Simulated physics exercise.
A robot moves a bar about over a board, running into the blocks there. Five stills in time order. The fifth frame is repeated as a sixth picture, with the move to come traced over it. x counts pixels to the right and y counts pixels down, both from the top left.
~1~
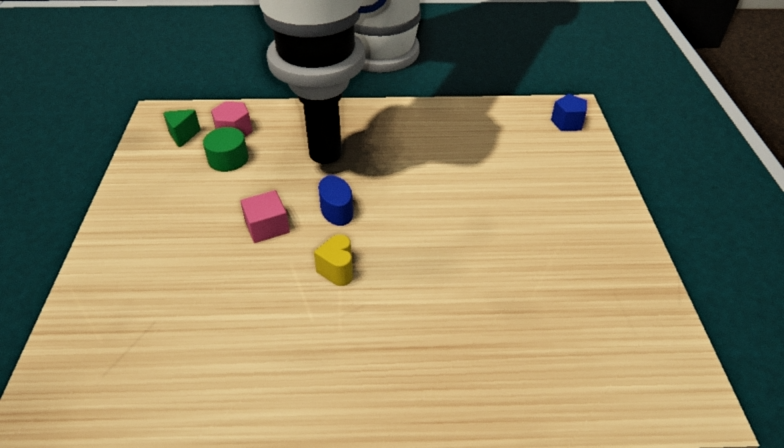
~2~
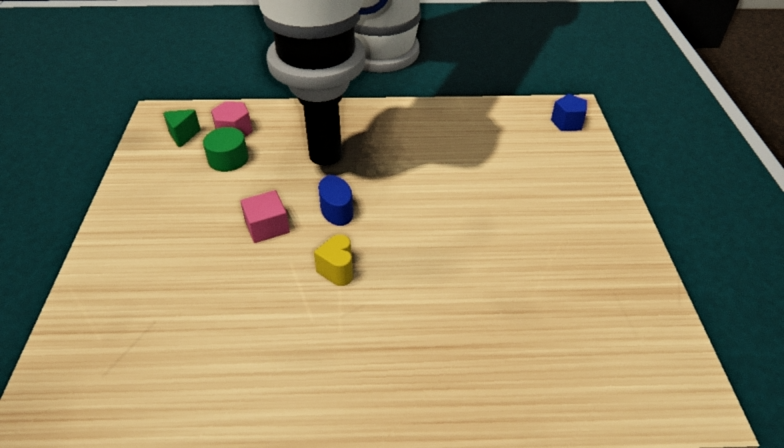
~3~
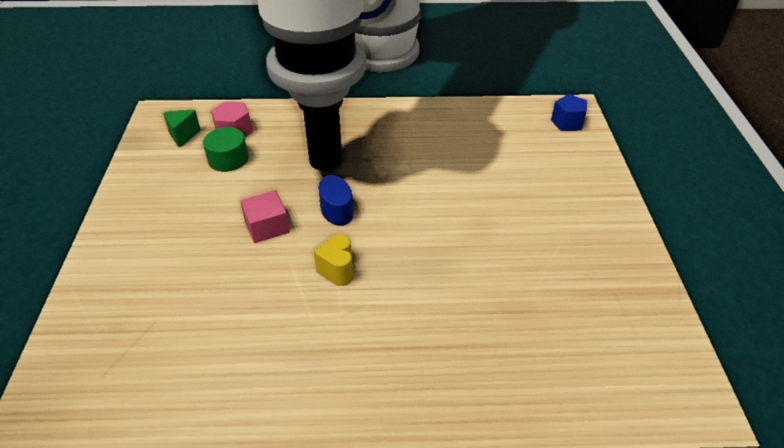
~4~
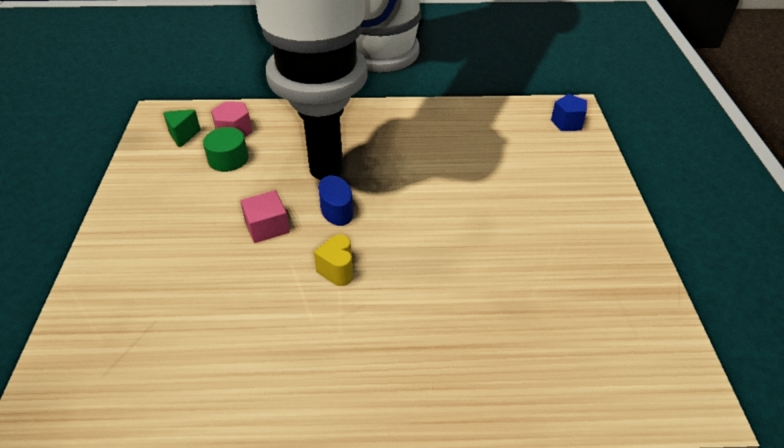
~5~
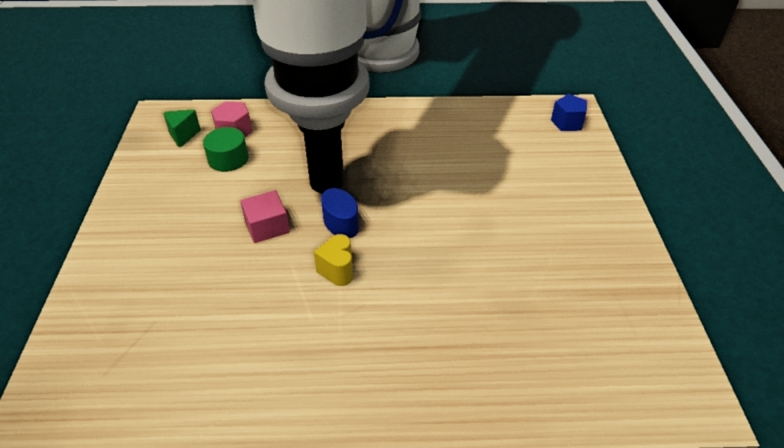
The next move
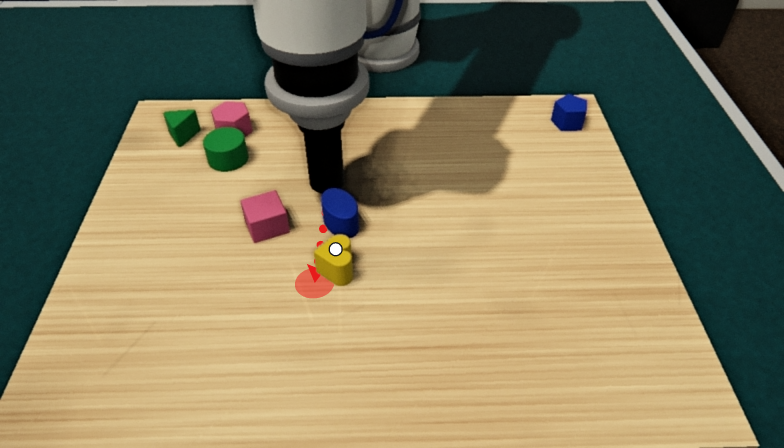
Robot arm with a black bar edging forward over a wooden board, nudging a blue oval block slightly toward a yellow heart.
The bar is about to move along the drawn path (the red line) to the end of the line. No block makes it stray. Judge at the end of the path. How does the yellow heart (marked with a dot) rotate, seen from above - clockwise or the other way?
Its spin: Clockwise.
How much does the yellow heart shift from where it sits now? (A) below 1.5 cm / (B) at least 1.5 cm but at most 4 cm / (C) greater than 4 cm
I choose B.
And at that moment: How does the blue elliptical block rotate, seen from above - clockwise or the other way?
From above, the turn goes anticlockwise.
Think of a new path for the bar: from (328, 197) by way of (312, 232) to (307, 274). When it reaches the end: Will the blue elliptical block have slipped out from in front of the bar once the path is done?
Yes.
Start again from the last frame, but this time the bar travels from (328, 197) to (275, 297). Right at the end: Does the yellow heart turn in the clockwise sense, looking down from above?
In short: Yes.
The drawn path runs straight from (328, 197) to (315, 283); the dot is on the yellow heart.
The first path, step by step. One third of the way, bar (323, 210); blue elliptical block (349, 224), turned 40° anticlockwise.
Two thirds of the way, bar (318, 238); yellow heart (342, 263), turned 65° clockwise; blue elliptical block (357, 235), turned 95° anticlockwise.
At the end, bar (313, 269); pink square not moved; yellow heart (348, 268), turned 60° clockwise; blue elliptical block (359, 236), turned 100° anticlockwise.
